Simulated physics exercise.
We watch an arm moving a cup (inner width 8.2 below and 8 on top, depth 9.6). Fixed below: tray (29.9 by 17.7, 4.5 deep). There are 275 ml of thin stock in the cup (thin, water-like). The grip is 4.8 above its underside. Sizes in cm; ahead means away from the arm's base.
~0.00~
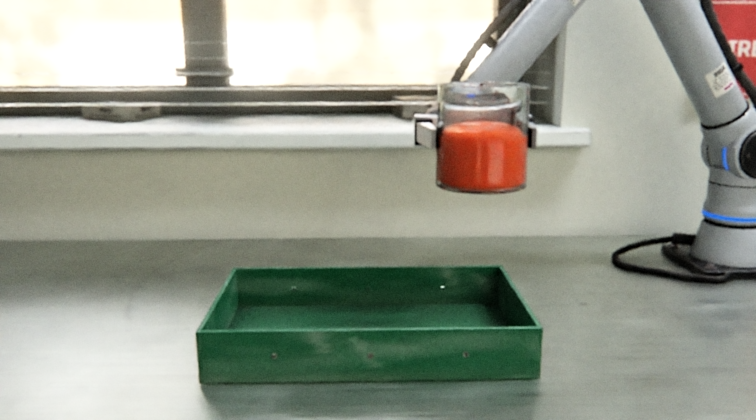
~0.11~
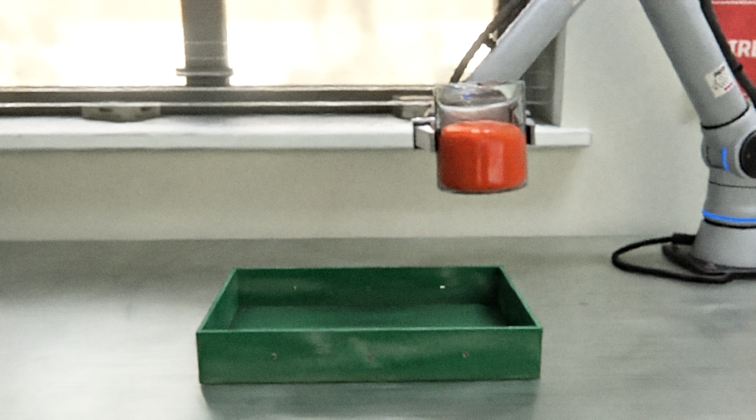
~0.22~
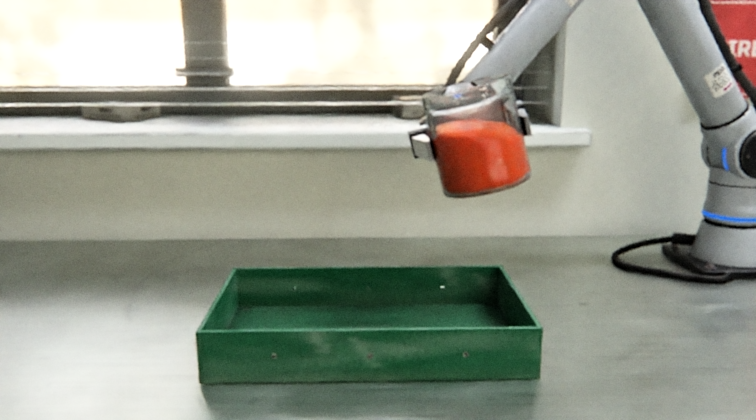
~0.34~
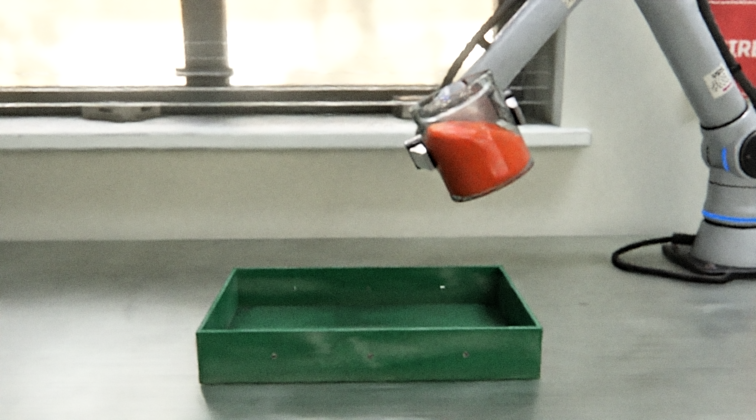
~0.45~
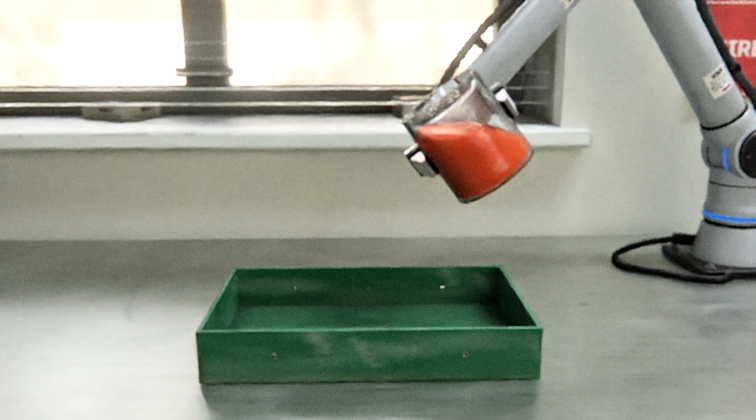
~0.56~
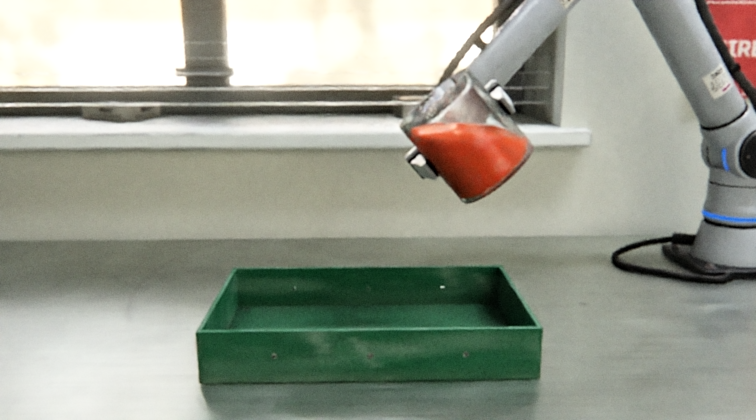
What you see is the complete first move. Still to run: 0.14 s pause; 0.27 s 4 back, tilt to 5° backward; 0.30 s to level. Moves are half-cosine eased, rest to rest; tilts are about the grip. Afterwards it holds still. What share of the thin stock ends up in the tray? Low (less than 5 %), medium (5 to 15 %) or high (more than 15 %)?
Answer: Low; less than 5 % of the thin stock finishes in the tray.
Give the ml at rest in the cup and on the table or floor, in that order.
About 280, 0 ml.
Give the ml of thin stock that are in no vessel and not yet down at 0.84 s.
Some 0 ml.
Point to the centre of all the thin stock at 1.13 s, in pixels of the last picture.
Near (503, 154).
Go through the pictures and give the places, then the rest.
Cup middle at (482, 137), level; upper third of the thin stock around (481, 138), from x 440 to 525, top at y 130; 275 ml in the cup, in the first frame.
Cup middle at (481, 137), tilted 4° forward; upper third of the thin stock around (481, 137), from x 440 to 525, top at y 125, in the second frame.
Cup middle at (477, 137), tilted 14° forward; upper third of the thin stock around (477, 137), from x 435 to 525, top at y 125, in the third frame.
Cup middle at (472, 137), tilted 27° forward; upper third of the thin stock around (472, 137), from x 425 to 525, top at y 125, in the fourth frame.
Cup middle at (468, 137), tilted 37° forward; upper third of the thin stock around (469, 137), from x 415 to 530, top at y 125, in the fifth frame.
Cup middle at (467, 137), tilted 41° forward; upper third of the thin stock around (466, 137), from x 410 to 525, top at y 125; 275 ml in the cup, in the sixth frame.
By 0.84 s, tilted 16° forward, liquid up to 23 above the table; 275 ml in the cup.
By 1.13 s, tilted 2° backward, liquid up to 23 above the table; 275 ml in the cup.
By 1.47 s, level, liquid up to 23 above the table; 275 ml in the cup.
By 2.27 s, level, liquid up to 22 above the table; 275 ml in the cup.
Final state, 275 ml in the cup. That is 0 % in the tray.
